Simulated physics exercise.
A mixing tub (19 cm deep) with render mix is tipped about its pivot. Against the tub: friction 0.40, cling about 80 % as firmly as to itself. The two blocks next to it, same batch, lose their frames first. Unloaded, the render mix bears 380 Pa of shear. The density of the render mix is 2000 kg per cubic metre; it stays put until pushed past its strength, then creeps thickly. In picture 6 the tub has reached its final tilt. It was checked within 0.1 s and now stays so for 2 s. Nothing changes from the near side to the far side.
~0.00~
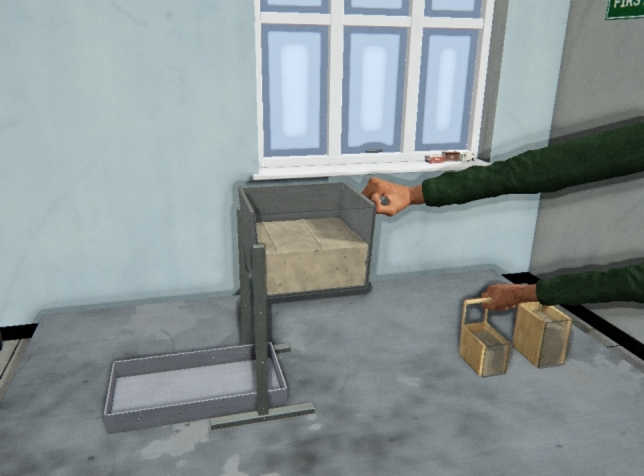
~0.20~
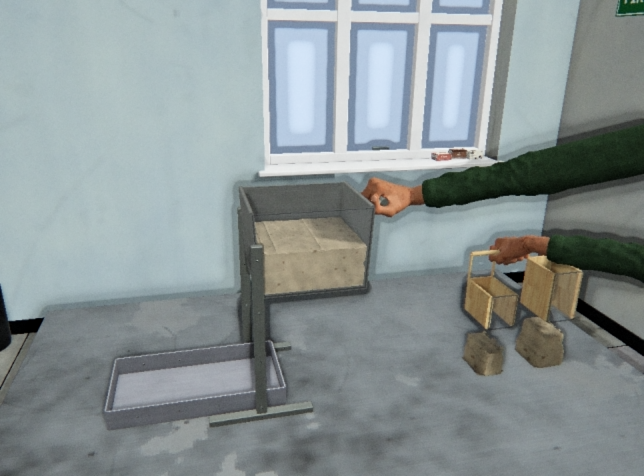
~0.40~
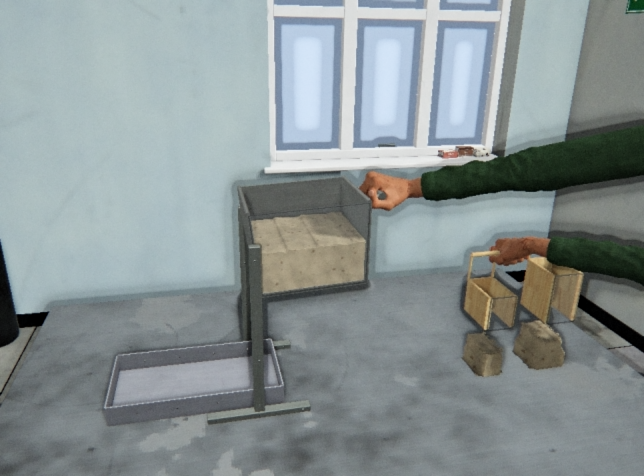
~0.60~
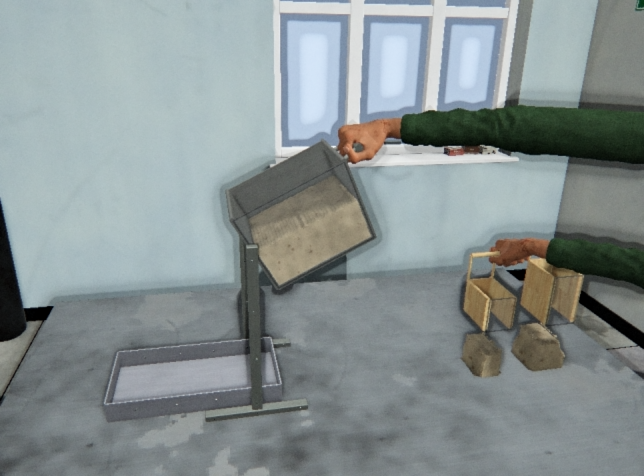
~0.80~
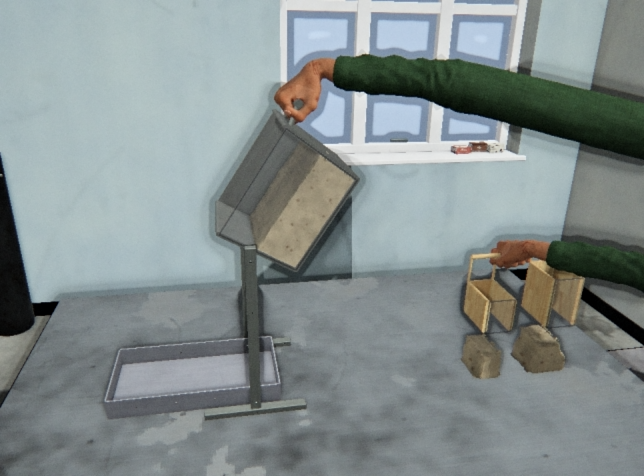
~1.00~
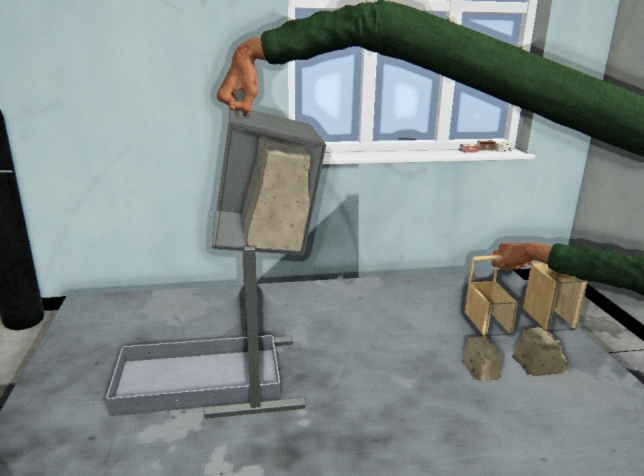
In a bare room with a pale blue wall and a white-framed window, a slightly raised view takes in a mottled grey floor and shifts slightly as the clip runs. A grey tub of beige mix hangs on a stand behind a shallow tray, with two wooden moulds at right. One green-sleeved hand lifts the moulds off two beige blocks, which slump slightly, then the other tilts the tub steeply leftward.
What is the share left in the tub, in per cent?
About 73 %.
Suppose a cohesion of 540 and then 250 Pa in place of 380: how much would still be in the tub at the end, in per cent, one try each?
In that order: 100 %, 65 %.
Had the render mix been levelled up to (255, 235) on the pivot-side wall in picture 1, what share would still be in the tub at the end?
Then about 55 %.
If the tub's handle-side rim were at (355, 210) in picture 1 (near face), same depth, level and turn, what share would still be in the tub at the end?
In that case some 100 per cent.
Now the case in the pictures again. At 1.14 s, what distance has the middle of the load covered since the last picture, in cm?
Roughly 5 cm.
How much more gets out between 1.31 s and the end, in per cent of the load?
Near 16 %.
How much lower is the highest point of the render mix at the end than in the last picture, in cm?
About 11 cm.
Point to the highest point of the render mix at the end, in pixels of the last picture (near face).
Around (252, 205).
By 1.14 s, the tub is at 80 degrees and holds 100 %.
By 1.31 s, the tub is at 80 degrees and holds 90 %.
By 1.48 s, the tub is at 80 degrees and holds 83 %.
By 1.65 s, the tub is at 80 degrees and holds 80 %.
By 3.00 s, at the end, the tub is at 80 degrees and holds 73 %.
